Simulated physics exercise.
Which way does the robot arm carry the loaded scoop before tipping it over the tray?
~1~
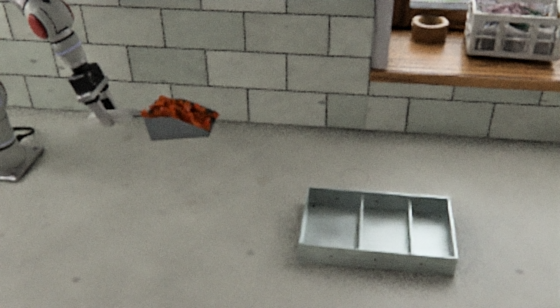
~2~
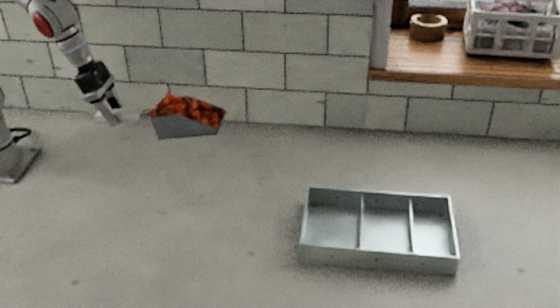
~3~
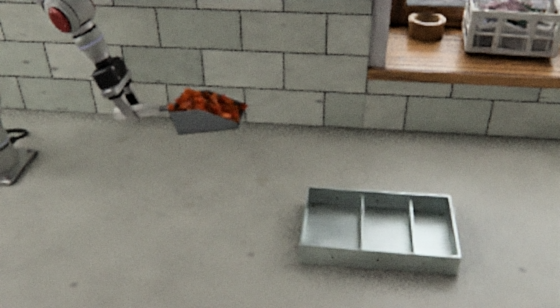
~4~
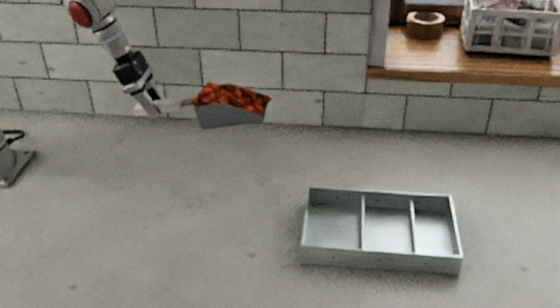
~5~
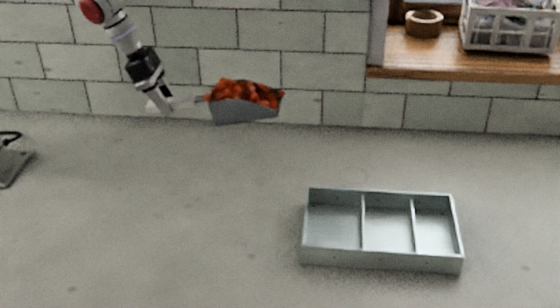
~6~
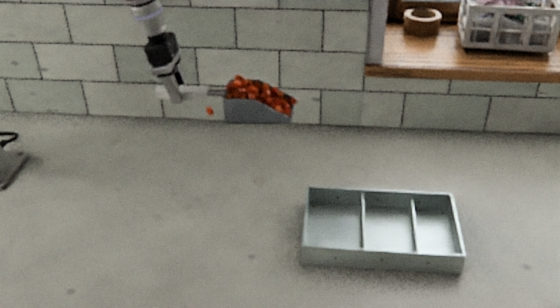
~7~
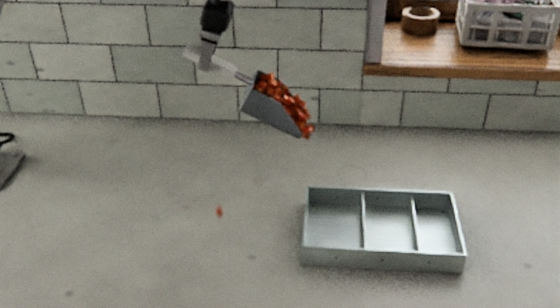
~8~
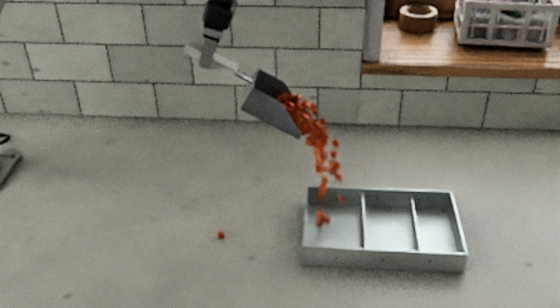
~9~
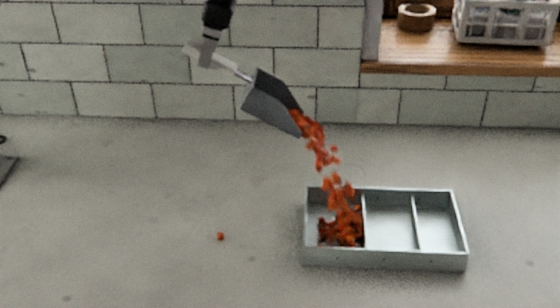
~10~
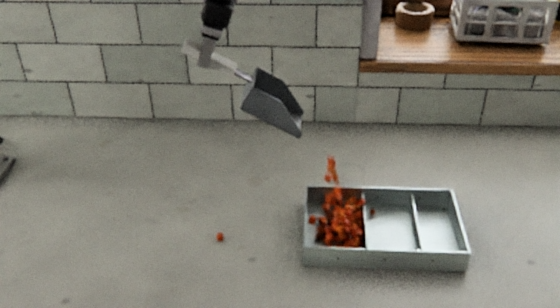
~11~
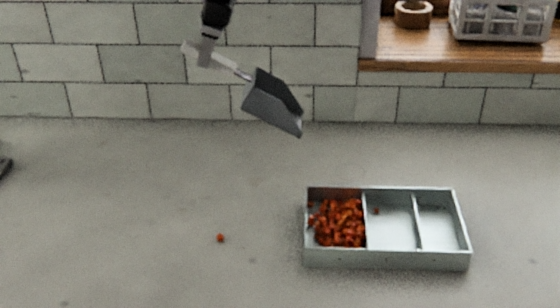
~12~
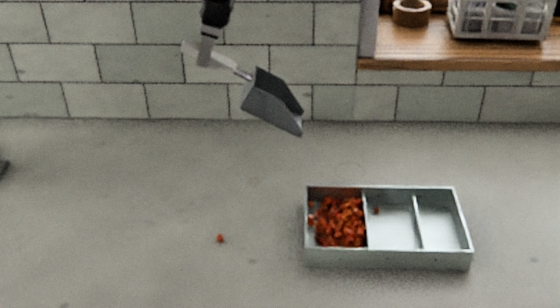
The arm carries the scoop to the right, bringing it closer to the divided tray.
